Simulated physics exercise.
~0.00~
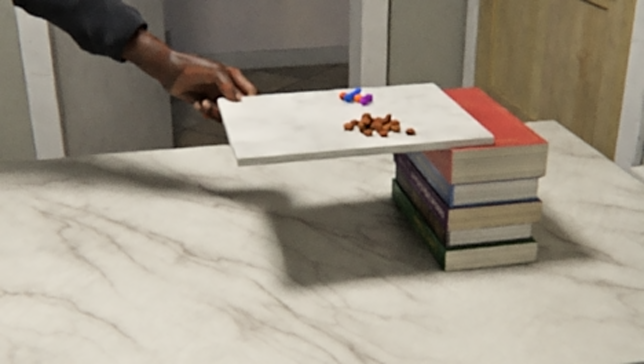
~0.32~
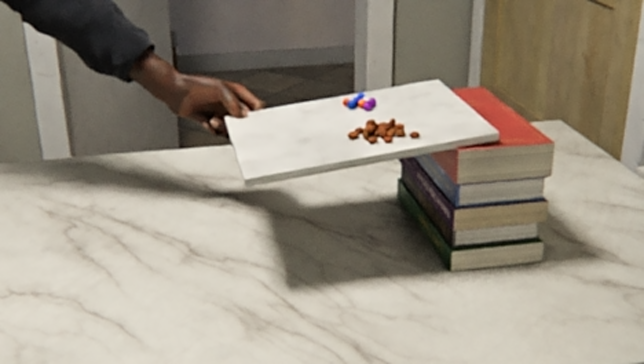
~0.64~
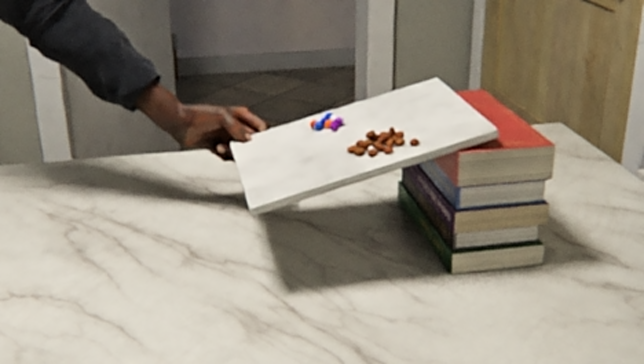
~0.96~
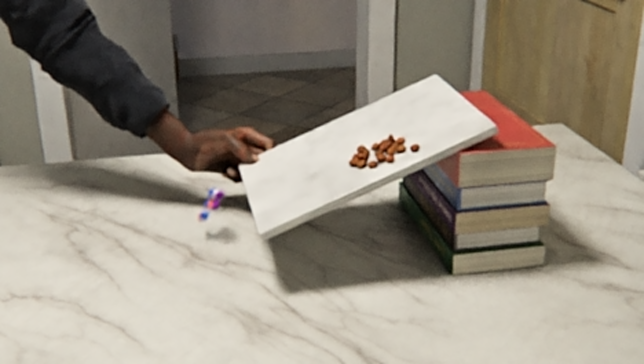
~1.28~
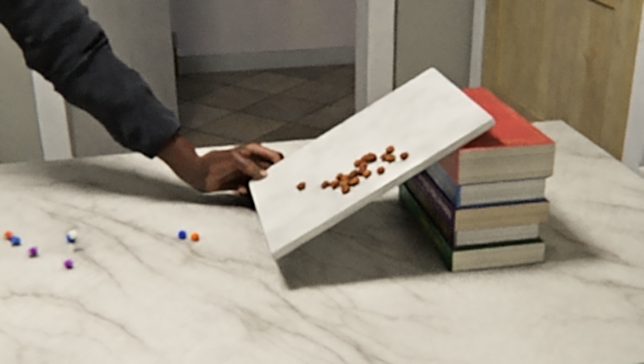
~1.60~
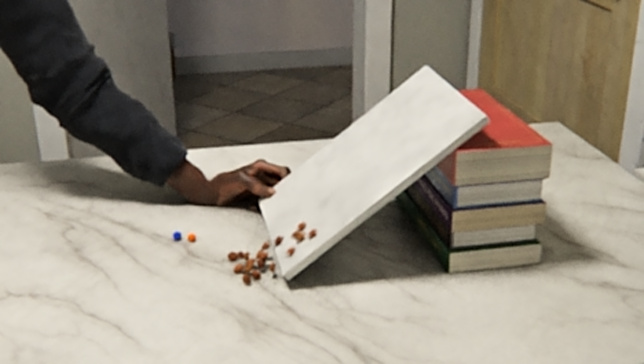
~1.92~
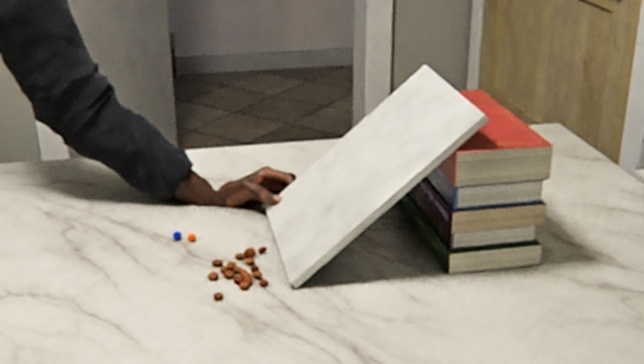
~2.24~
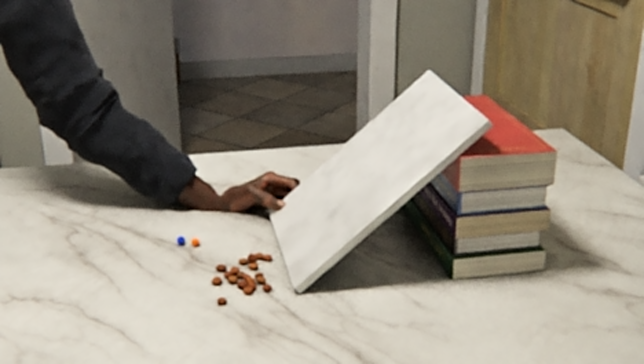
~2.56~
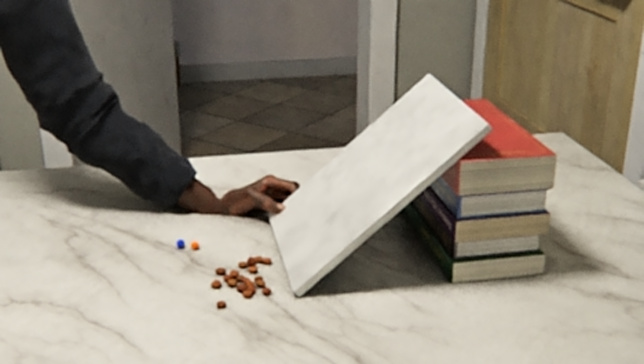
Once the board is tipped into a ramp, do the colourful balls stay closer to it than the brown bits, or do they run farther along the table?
The colourful balls run farther along the table, while the brown bits come to rest in a loose cluster near the bottom of the board.
